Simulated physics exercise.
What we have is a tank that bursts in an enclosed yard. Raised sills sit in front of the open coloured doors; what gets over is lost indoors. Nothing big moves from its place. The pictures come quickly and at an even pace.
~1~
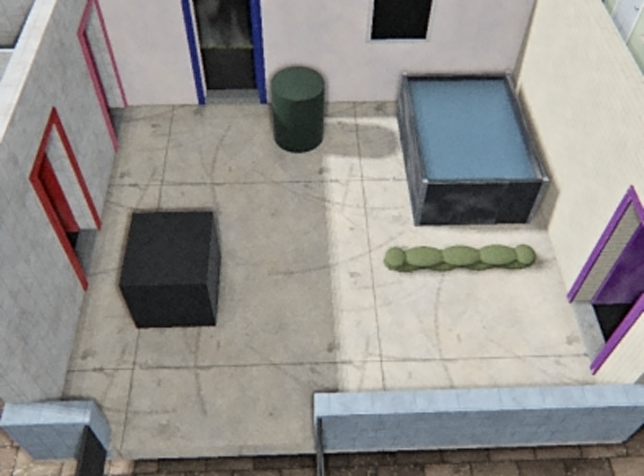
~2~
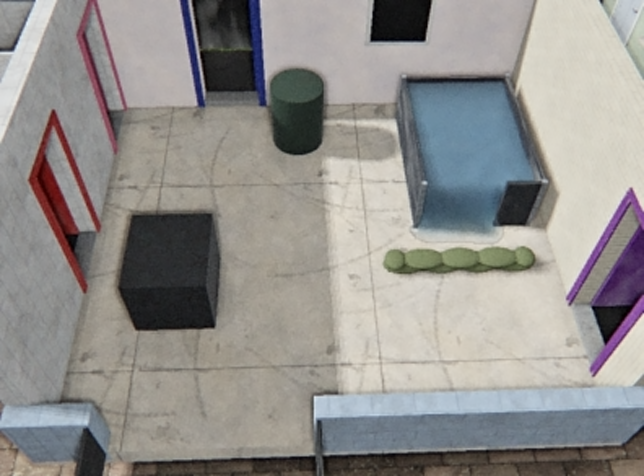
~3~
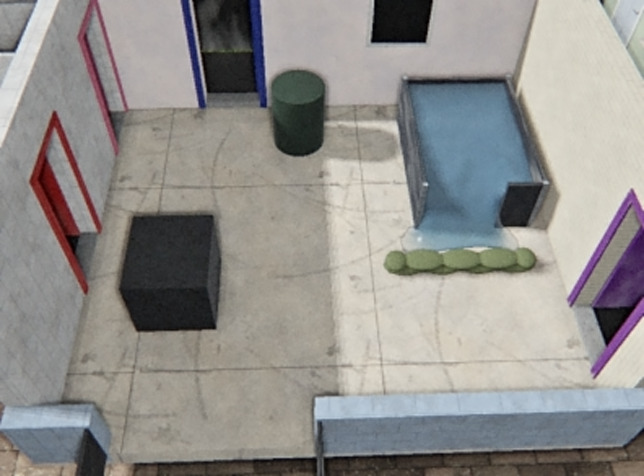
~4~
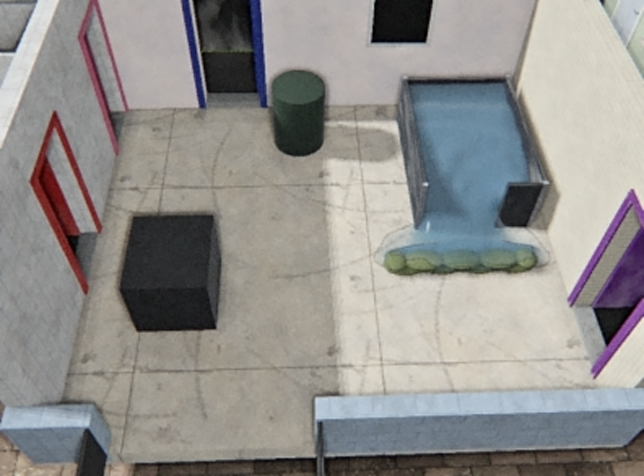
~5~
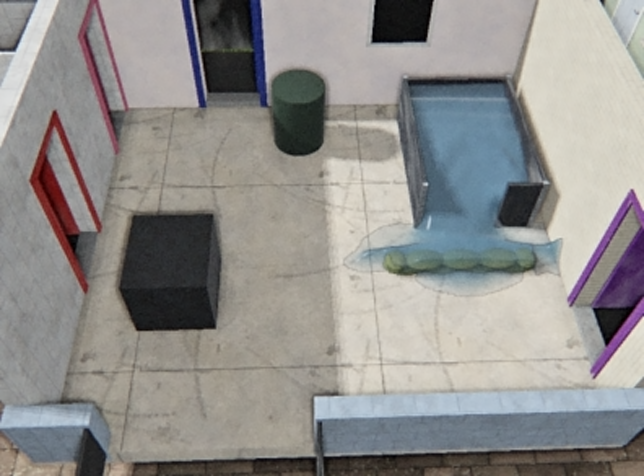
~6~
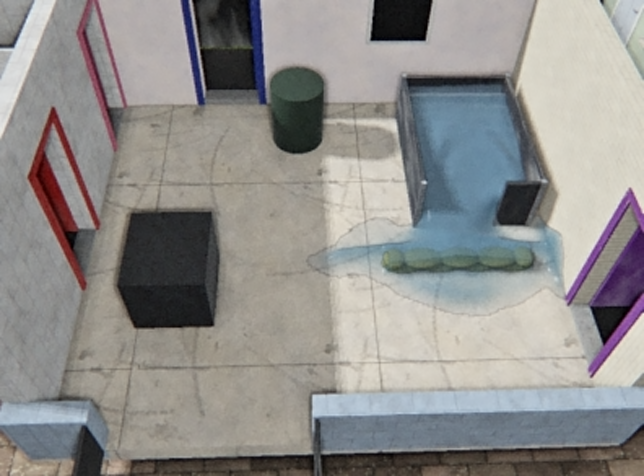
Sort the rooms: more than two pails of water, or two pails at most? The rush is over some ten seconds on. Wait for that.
Pink door - more than two pails; red door - more than two pails; purple door - more than two pails; blue door - two pails at most.
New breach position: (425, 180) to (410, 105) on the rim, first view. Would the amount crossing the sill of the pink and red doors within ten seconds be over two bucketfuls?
As for the doors, pink gets past it and red gets past it.
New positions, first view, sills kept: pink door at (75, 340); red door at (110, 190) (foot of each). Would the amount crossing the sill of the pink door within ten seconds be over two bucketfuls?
Pink door: Gets flooded.
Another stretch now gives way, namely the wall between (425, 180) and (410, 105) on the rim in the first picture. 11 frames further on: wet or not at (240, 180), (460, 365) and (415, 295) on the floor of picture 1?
Taking the points in order: Swamped, unwetted and unwetted.
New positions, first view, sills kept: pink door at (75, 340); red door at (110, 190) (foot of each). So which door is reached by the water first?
Answer: The purple one.
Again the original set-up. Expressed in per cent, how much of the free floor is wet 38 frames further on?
By my count, 90 percent.
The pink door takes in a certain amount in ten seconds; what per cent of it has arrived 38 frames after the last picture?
Estimate: Roughly 25 %.
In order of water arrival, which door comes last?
That would be the blue one.
A moment on, water covers 40 % of the floor; the pink door not reached, the red door not reached, the purple door wet at the sill, nothing in, the blue door not reached.
Next, water covers 60 % of the floor; the pink door not reached, the red door wet at the sill, nothing in, the purple door under two buckets in, the blue door not reached.
Then, water covers 75 % of the floor; the pink door wet at the sill, nothing in, the red door under two buckets in, the purple door over two buckets in, the blue door not reached.
Later, water covers 90 % of the floor; the pink door under two buckets in, the red door under two buckets in, the purple door over two buckets in, the blue door wet at the sill, nothing in.
In the end, water covers 95 % of the floor; the pink door over two buckets in, the red door over two buckets in, the purple door over two buckets in, the blue door wet at the sill, nothing in.
